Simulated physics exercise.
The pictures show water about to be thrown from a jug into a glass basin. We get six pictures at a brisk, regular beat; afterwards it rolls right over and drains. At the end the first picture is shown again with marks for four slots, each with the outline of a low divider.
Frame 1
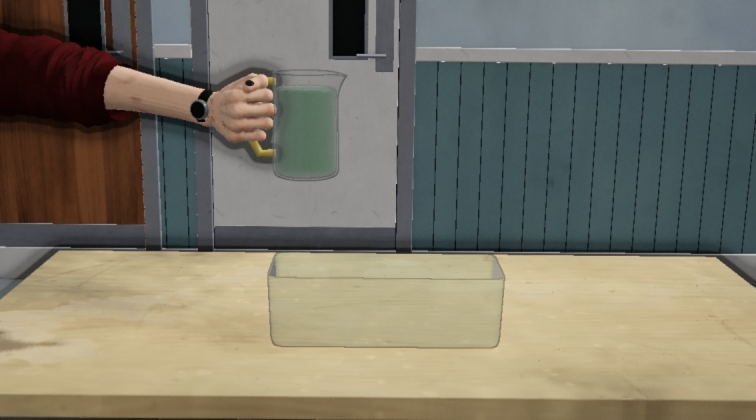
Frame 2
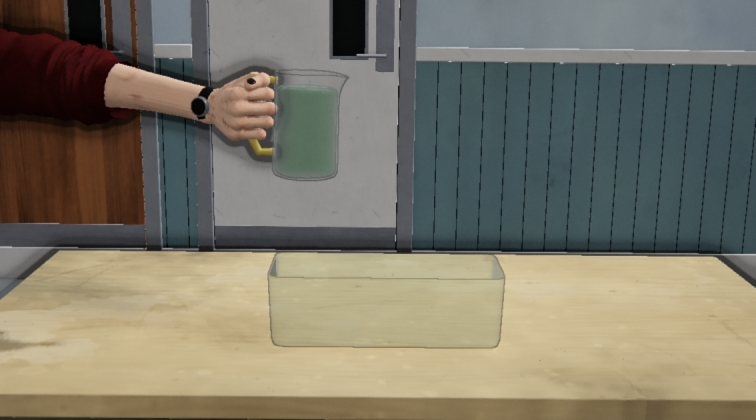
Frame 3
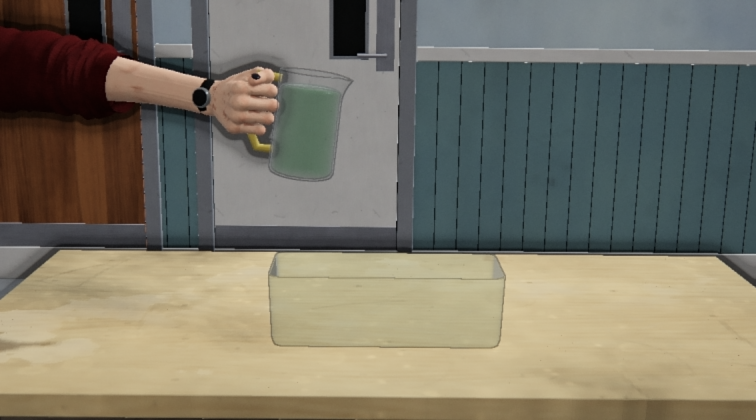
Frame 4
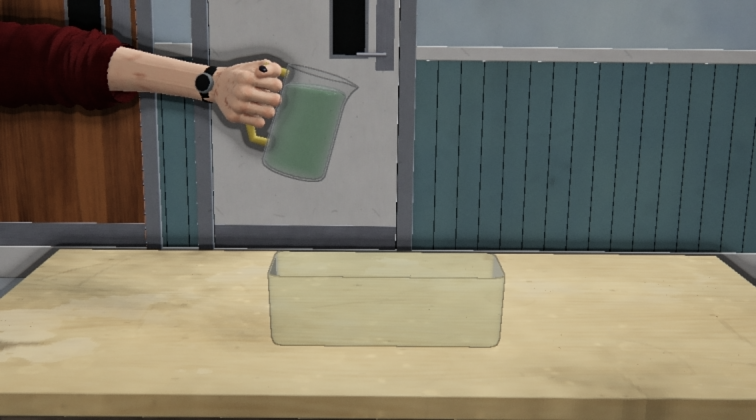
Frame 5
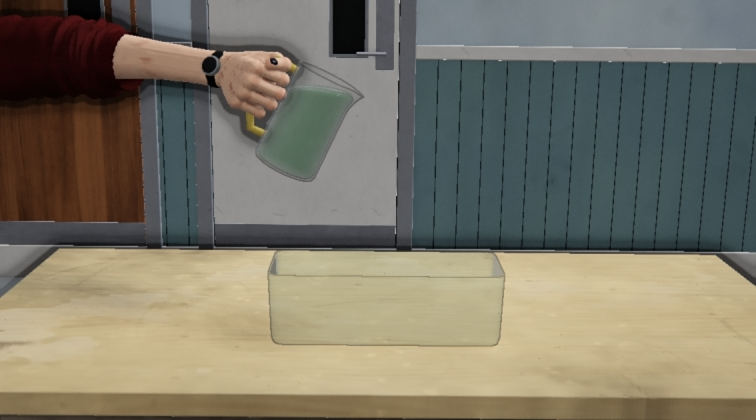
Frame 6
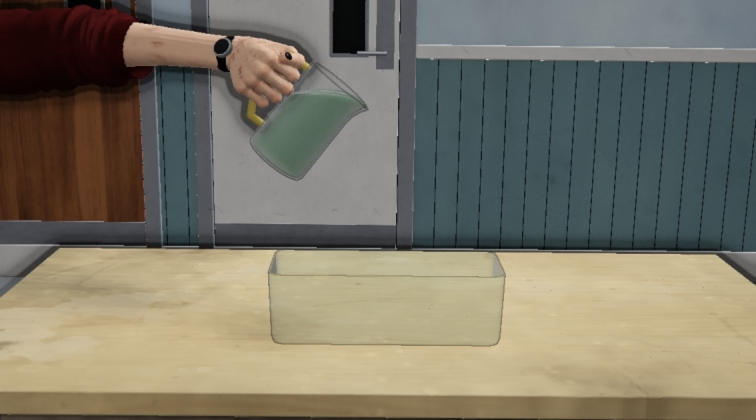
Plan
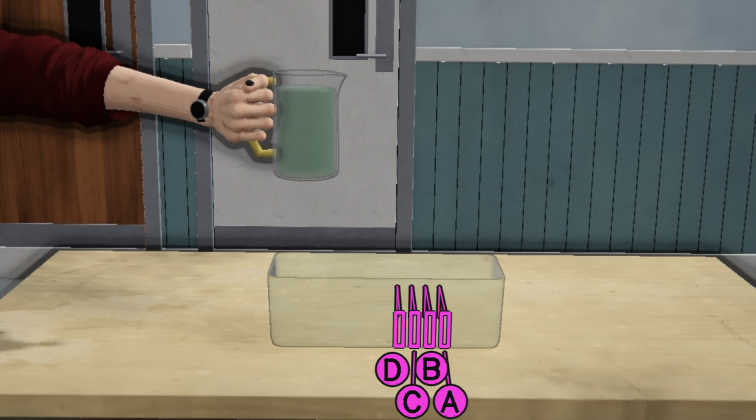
To begin with, a hand with a dark watch and red sleeve holds a clear jug of greenish liquid upright above an empty glass basin on a wooden table. The hand then tilts the jug steadily to the right, its lip lowering while the liquid stays inside and the basin remains still.
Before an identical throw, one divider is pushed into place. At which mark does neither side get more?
Position B does it best.
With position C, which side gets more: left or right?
More ends on the right.
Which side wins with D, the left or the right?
The right side.
In magenta, A at (444, 352); B at (429, 351); C at (414, 351); D at (399, 351).
With A, about 80 % ends left of the wall and 10 % right of it; 9 % is lost outside.
With B, about 47 % ends left of the wall and 51 % right of it.
With C, about 13 % ends left of the wall and 84 % right of it; 3 % is lost outside.
With D, about 6 % ends left of the wall and 90 % right of it; 4 % is lost outside.
